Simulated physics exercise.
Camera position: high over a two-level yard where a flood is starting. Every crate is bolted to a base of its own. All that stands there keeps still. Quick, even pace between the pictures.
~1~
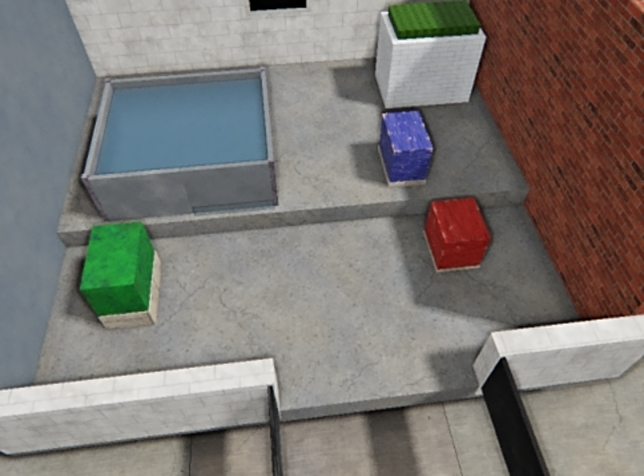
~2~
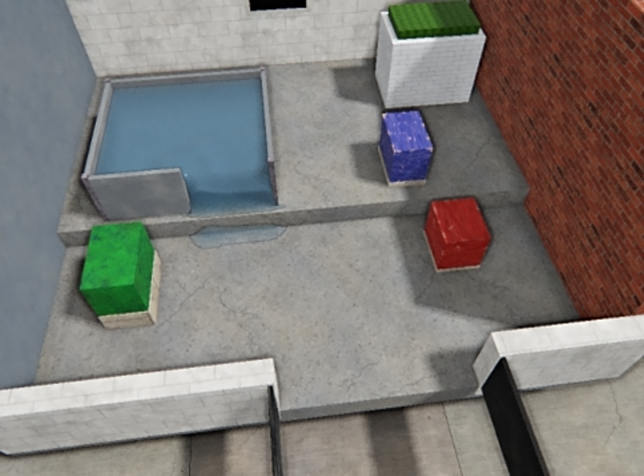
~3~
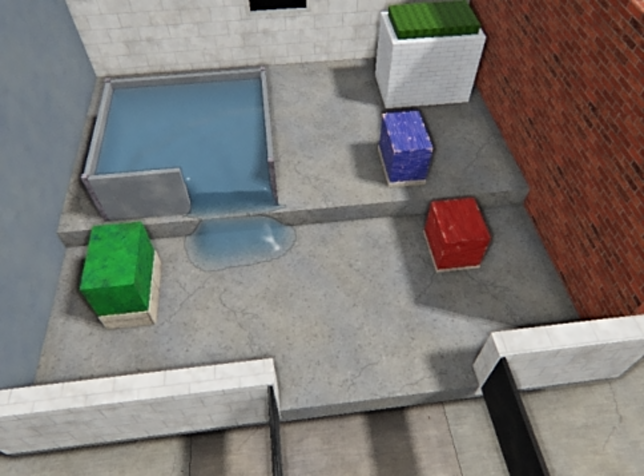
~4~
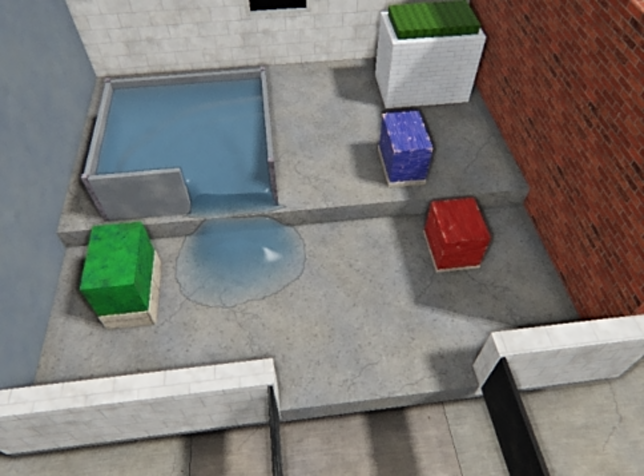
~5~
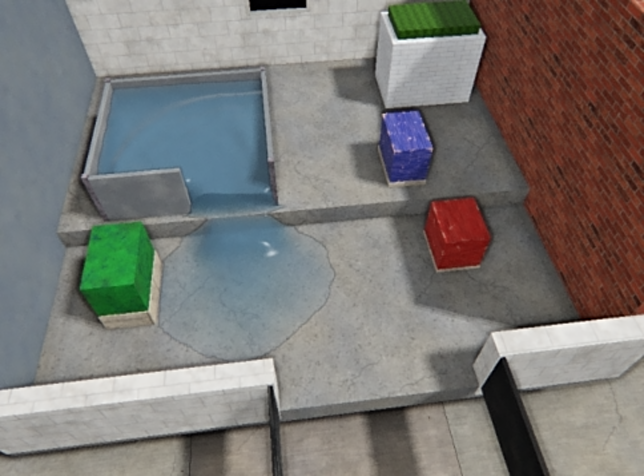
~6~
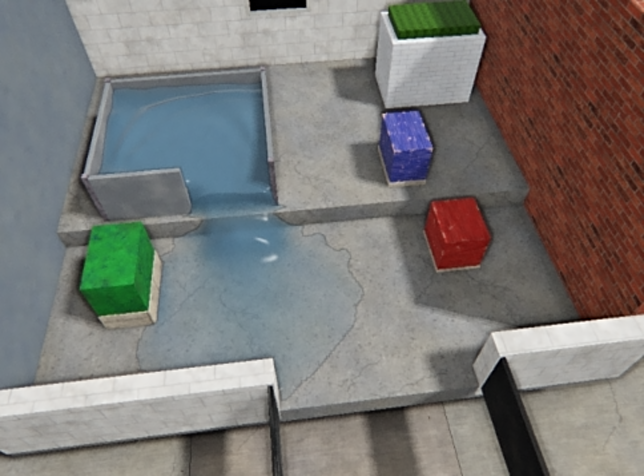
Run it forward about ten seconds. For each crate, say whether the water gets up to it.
The red crate will be a wet one, the blue crate will be a dry one, the green crate will be a dry one.
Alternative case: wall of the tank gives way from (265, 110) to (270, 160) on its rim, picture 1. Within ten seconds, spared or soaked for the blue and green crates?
The blue one is reached; the green one is untouched.
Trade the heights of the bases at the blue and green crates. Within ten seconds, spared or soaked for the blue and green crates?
Blue crate: Untouched, green crate: Flooded.
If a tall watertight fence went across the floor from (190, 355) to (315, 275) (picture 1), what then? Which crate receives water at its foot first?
The one in green gets it first.
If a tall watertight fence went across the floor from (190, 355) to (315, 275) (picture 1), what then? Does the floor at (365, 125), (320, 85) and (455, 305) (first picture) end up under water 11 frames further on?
Taking the three spots in order: Spared, spared, soaked.
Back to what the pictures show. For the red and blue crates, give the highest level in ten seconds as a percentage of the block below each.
About 200 % and 0 %.
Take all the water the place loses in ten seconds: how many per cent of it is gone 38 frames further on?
That comes to 75 per cent, as I work it out.
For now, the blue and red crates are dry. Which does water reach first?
I'd go with the one in red.
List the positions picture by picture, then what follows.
Still water in the tank at (185, 123), in the first picture.
Water pours out at (230, 192) and has run to (279, 227), in the second picture.
Water pours out at (231, 195) and has run to (286, 245), in the third picture.
The front is at (214, 301), out from the gap at (231, 196), in the fourth picture.
The front is at (252, 353), out from the gap at (231, 196), in the fifth picture.
The front is at a hidden place, out from the gap at (231, 196), in the sixth picture.
A moment on, water covers 25 % of the floor; the red crate not reached, the blue crate not reached, the green crate water round its plinth.
Next, water covers 35 % of the floor; the red crate water round its plinth, the blue crate not reached, the green crate water round its plinth.
Then, water covers 40 % of the floor; the red crate water round its plinth, the blue crate not reached, the green crate water round its plinth.
Later, water covers 50 % of the floor; the red crate water round its plinth, the blue crate not reached, the green crate water round its plinth.
In the end, water covers 50 % of the floor; the red crate was topped, the blue crate stayed above the water, the green crate stayed above the water.
